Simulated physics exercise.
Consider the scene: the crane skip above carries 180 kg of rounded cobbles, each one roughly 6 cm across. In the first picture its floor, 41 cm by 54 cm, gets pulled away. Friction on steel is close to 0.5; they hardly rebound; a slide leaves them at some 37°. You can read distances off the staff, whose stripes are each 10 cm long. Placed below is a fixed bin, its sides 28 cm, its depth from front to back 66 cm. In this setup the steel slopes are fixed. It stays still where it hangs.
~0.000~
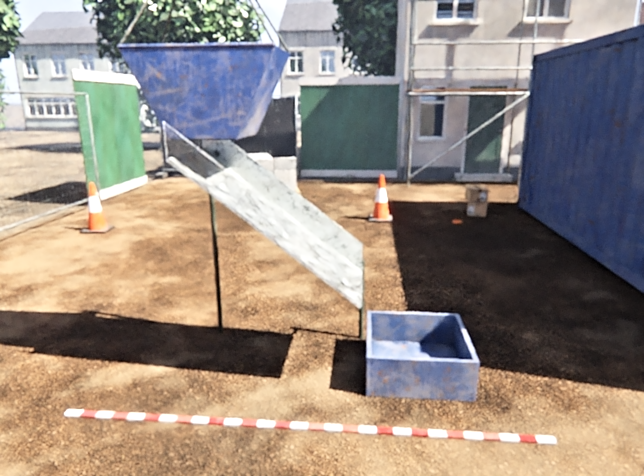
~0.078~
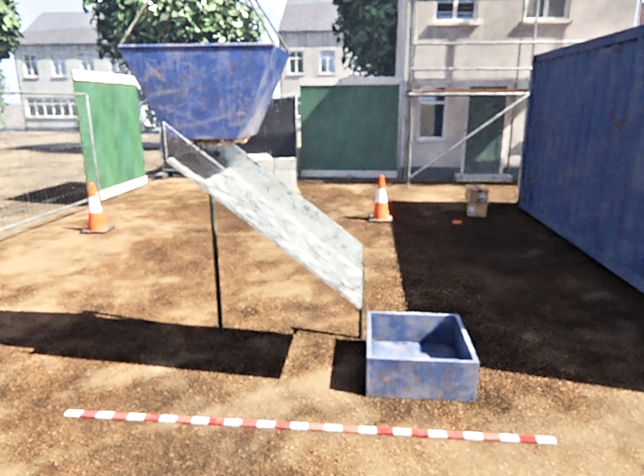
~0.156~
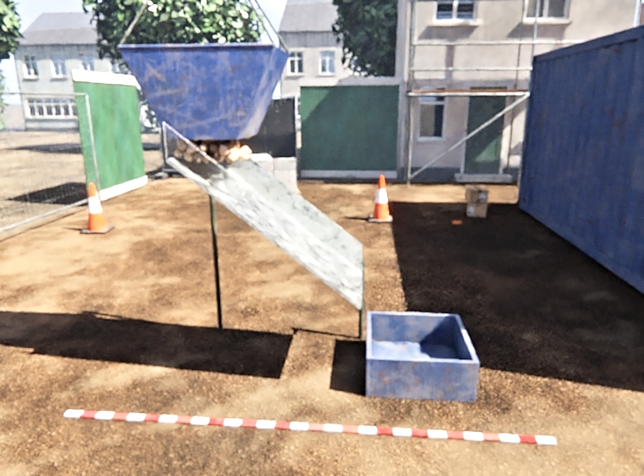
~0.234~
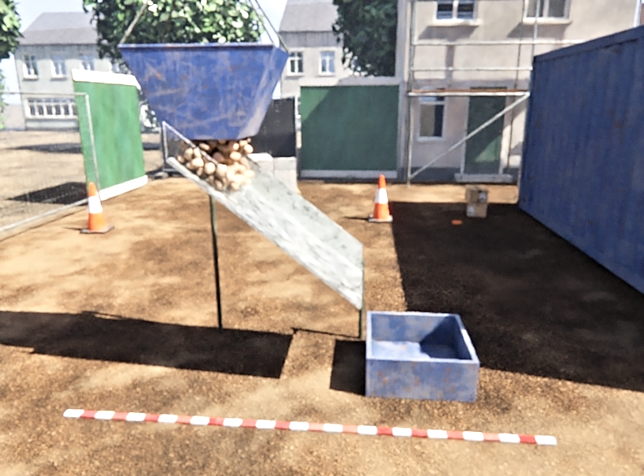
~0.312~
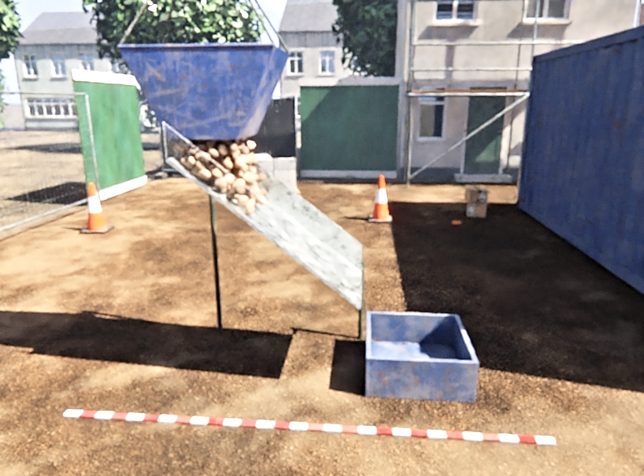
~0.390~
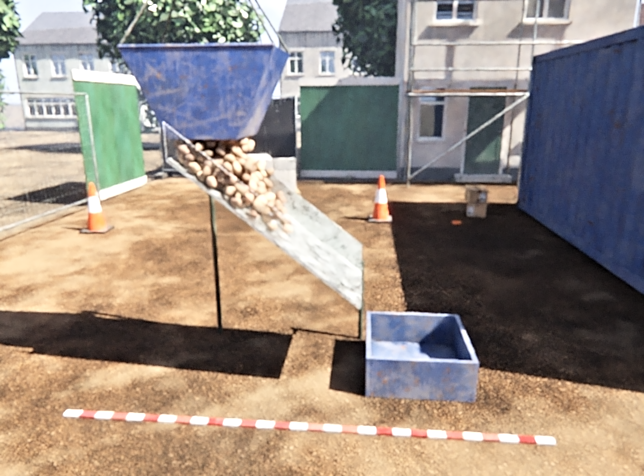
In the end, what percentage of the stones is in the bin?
Roughly 92 %.
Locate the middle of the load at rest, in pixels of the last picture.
I'd say close to pixel (421, 348).
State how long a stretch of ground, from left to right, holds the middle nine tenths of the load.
Width: Near 60 cm.
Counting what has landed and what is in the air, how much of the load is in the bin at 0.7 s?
At that moment: About 0 %.
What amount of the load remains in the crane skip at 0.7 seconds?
I'd put it near 15 per cent.
After 0.7 s, 15 % in the crane skip, 78 % on the steel, 6 % falling or lying left of the bin, 2 % falling or lying in the bin; the stones farthest right are at (397, 322).
After 1.1 s, 0 % in the crane skip, 61 % on the steel, 4 % falling or lying left of the bin, 35 % falling or lying in the bin; the stones farthest right are at (458, 359).
After 1.7 s, 0 % in the crane skip, 10 % on the steel, 3 % falling or lying left of the bin, 84 % falling or lying in the bin, 3 % falling or lying beside or right of the bin; the stones farthest right are at (488, 351).
After 2.6 s, 0 % in the crane skip, 92 % falling or lying in the bin, 8 % falling or lying beside or right of the bin; the stones farthest right are at (557, 371).
After 4.5 s, 0 % in the crane skip, 92 % in the bin, 8 % beside or right of the bin; the stones farthest right are at (560, 371).
